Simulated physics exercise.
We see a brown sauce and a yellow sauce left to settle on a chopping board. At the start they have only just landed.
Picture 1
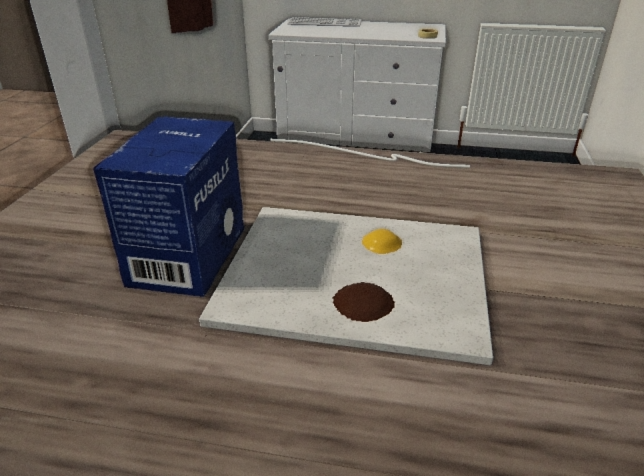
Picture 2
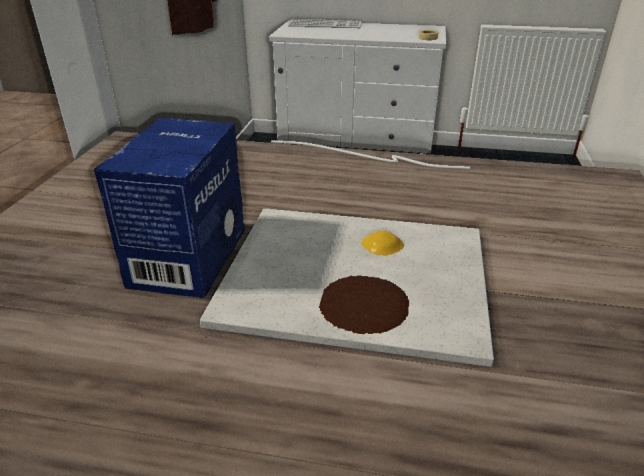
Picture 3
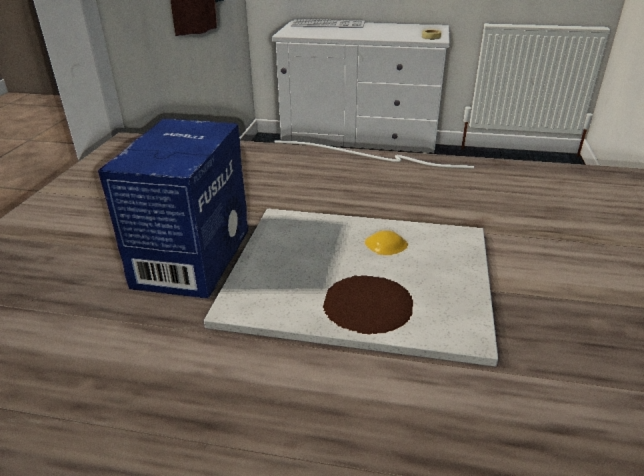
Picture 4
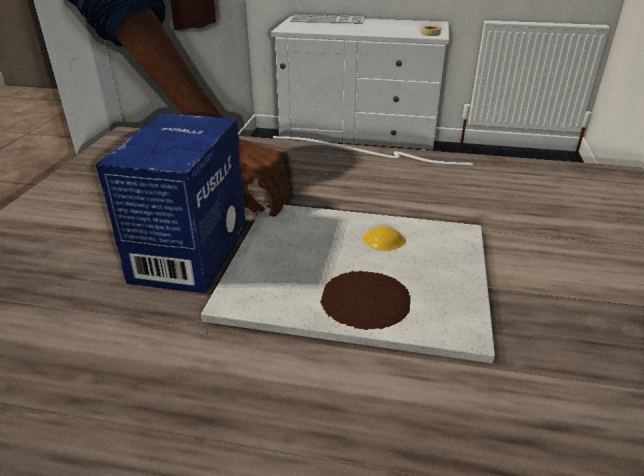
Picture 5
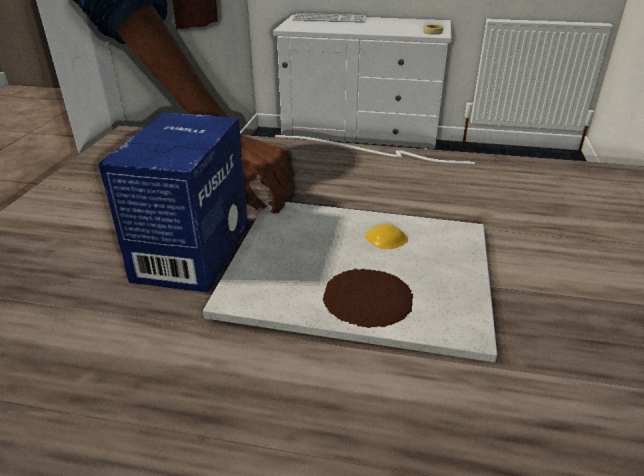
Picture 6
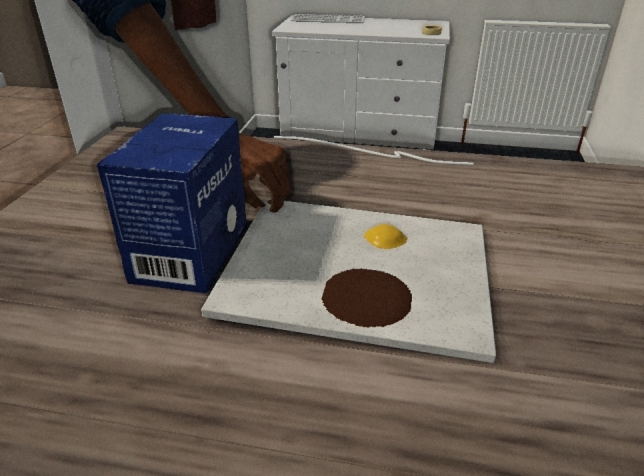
Brown sauce spreads thin beside a yellow mound, then a hand slightly raises the board's end.
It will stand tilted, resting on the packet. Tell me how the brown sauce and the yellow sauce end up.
The brown sauce slides over the edge and the yellow sauce holds its ground.
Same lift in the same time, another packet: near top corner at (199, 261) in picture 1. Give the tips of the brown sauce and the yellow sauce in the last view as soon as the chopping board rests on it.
At (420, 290), and at (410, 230).
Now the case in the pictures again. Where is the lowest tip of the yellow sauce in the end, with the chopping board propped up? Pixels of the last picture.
At about (428, 205).
Soon after, slope about 34°; the brown sauce has crept down a long way; the yellow sauce has not moved.
Later, the brown sauce is dripping off the low end; the yellow sauce has not moved.
In the end, slope about 34°; the brown sauce is dripping off the low end; the yellow sauce has not moved.
